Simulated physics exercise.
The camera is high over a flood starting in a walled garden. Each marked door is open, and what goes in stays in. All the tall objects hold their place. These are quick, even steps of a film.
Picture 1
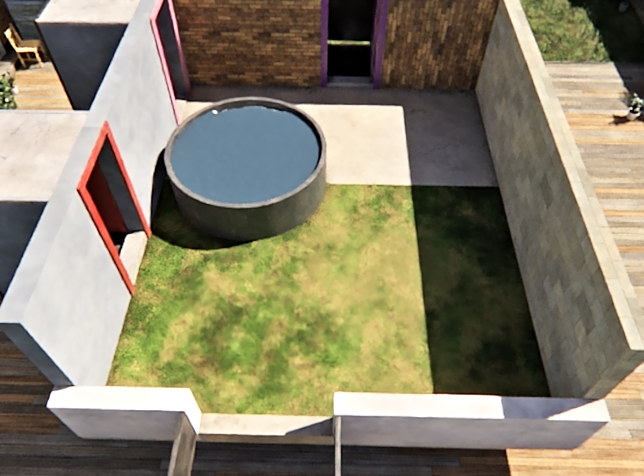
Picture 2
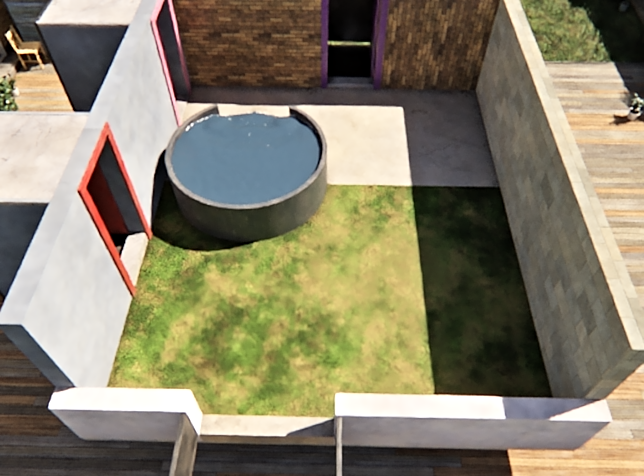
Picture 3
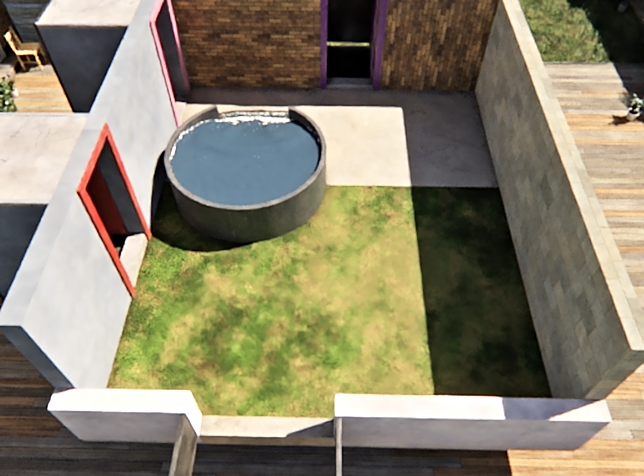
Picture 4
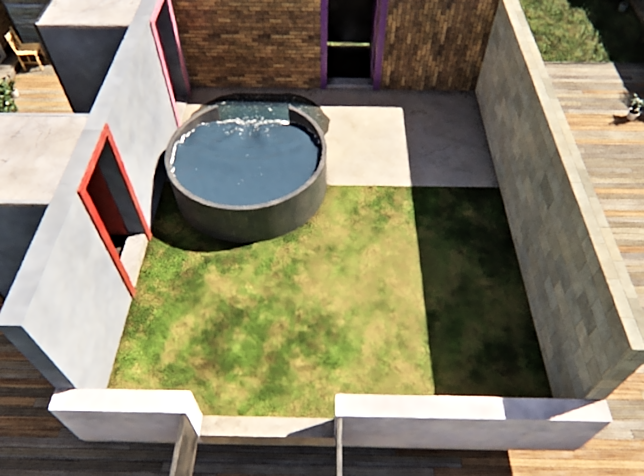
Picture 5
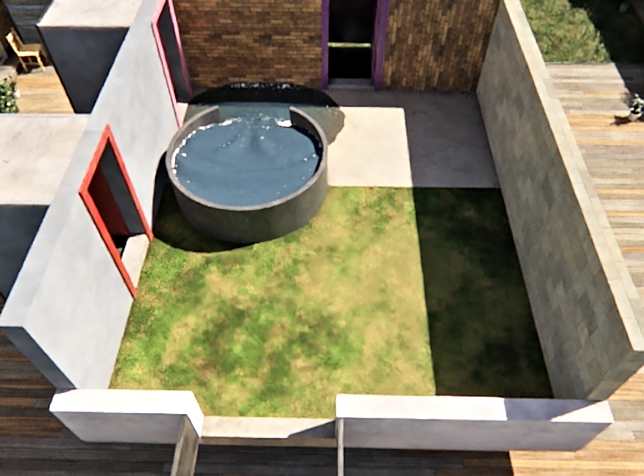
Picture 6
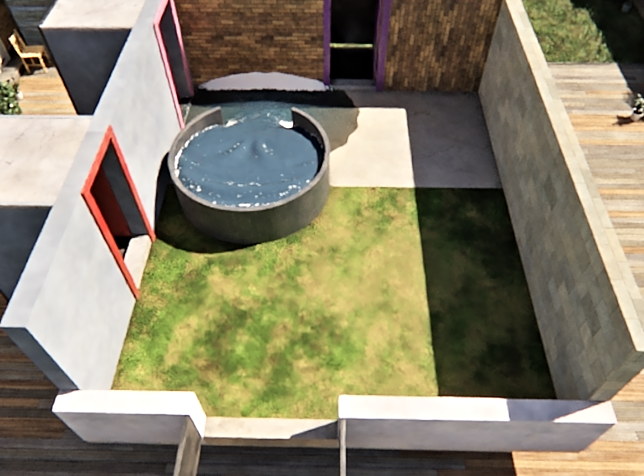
We see a walled garden from above, with a round tank of still water on its left side; then the water churns and pours out through a gap in the tank's far side, spreading across the paving behind it.
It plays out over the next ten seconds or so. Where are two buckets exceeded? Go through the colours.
One by one: The purple door lets in a lot; the red door admits no more than that; the pink door lets in a lot.
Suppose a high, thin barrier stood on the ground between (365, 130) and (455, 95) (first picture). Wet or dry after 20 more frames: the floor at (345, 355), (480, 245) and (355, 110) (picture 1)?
One after the other: Not flooded, dry, wet.
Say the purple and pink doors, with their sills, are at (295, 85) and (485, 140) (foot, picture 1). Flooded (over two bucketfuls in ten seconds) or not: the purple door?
In short: Purple is over.
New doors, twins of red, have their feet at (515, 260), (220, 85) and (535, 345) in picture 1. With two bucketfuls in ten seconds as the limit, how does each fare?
In that order: Keeps below it, lets more in, takes less.
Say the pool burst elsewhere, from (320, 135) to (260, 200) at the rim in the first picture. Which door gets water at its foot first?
First comes the one in purple.
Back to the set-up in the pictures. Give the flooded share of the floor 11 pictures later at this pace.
Close to 25 %.
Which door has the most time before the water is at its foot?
Last comes the red door.
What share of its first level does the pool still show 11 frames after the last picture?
Some 52 per cent.
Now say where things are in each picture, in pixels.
The first picture shows still water in the round tank at (247, 151).
In the second picture, water pours out on the round tank's far side and has run to a hidden place.
In the third picture, the front is at a hidden place, out from the gap on the round tank's far side.
In the fourth picture, water pours out on the round tank's far side and has run to (209, 104).
In the fifth picture, water pours out on the round tank's far side and has run to (218, 88).
In the sixth picture, the front is at (195, 89), out from the gap on the round tank's far side.
A moment on, water covers 15 % of the floor; the purple door under two buckets in, the red door not reached, the pink door over two buckets in.
Next, water covers 25 % of the floor; the purple door over two buckets in, the red door not reached, the pink door far over two buckets in.
Then, water covers 40 % of the floor; the purple door over two buckets in, the red door wet at the sill, nothing in, the pink door far over two buckets in.
Later, water covers 70 % of the floor; the purple door over two buckets in, the red door wet at the sill, nothing in, the pink door far over two buckets in.
In the end, water covers 100 % of the floor; the purple door over two buckets in, the red door wet at the sill, nothing in, the pink door far over two buckets in.
